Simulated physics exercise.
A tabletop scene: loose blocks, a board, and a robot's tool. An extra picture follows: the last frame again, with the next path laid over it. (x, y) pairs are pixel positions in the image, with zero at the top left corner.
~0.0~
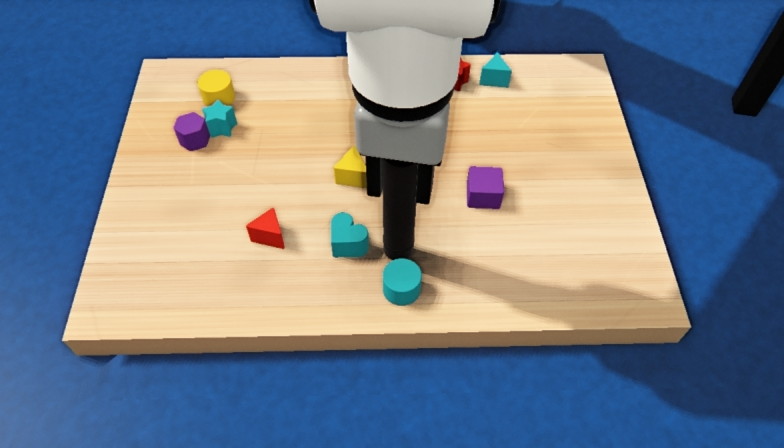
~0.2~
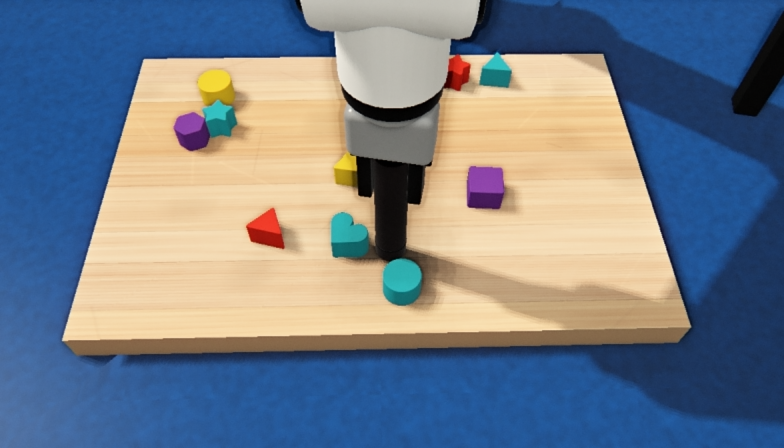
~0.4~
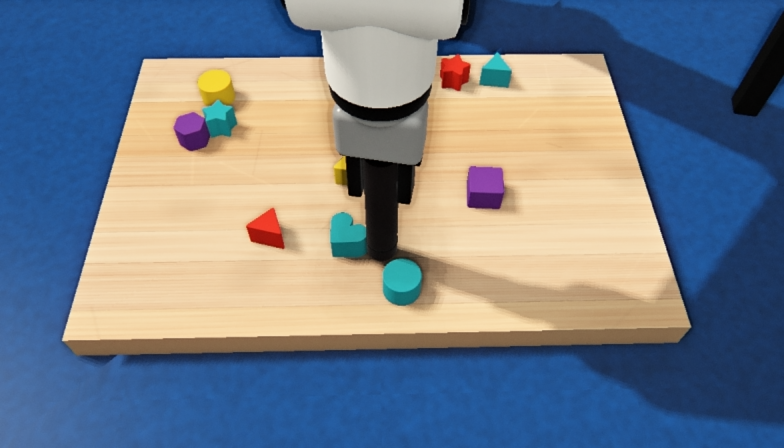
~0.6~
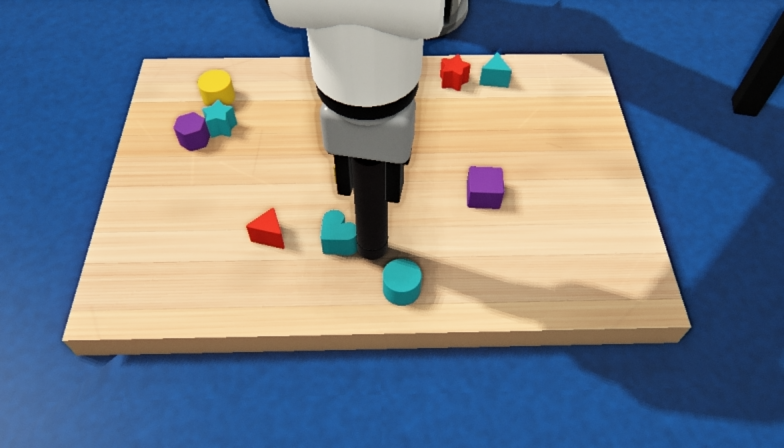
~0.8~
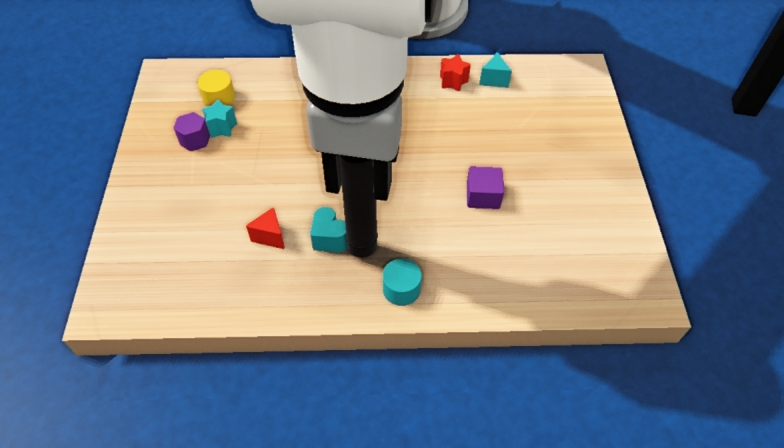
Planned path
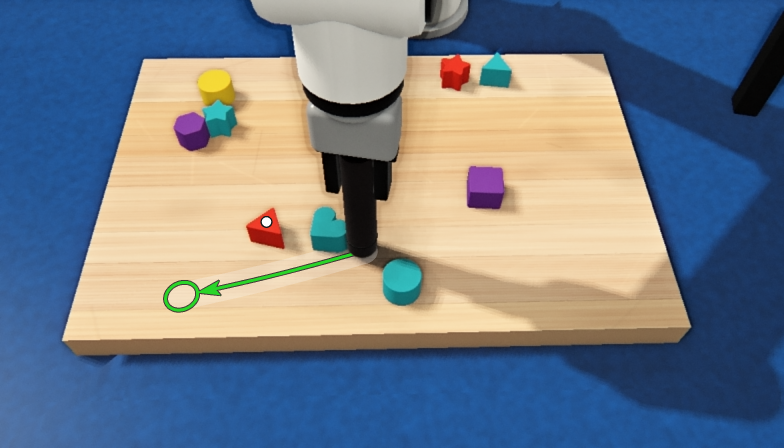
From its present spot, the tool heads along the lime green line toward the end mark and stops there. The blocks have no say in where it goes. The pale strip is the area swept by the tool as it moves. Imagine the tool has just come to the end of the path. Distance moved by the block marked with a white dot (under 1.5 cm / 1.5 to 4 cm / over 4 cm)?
Under 1.5 cm.
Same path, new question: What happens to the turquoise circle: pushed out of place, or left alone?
At the end of the path, it will still be in place.
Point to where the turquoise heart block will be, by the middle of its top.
The middle of its upper face will lie at (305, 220).
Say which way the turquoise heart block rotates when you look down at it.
It is turned clockwise.
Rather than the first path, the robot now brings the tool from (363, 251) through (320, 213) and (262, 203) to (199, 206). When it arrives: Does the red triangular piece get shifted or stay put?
It is shoved along.
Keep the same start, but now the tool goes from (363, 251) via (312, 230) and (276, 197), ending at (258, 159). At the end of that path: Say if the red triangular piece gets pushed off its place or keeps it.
At the moment the path ends, the red triangular piece no longer stands where it did.
Drawn move, straight from (363, 251) to (182, 296); the dot is on the red triangular piece.
The first path, step by step. One third of the way, tool (303, 263); turquoise heart block (305, 220), turned 70° clockwise.
Two thirds of the way, tool (242, 278); turquoise heart block (305, 220), turned 70° clockwise.
At the end, tool (179, 291); red triangular piece still; turquoise heart block (305, 220), turned 70° clockwise; turquoise circle still.
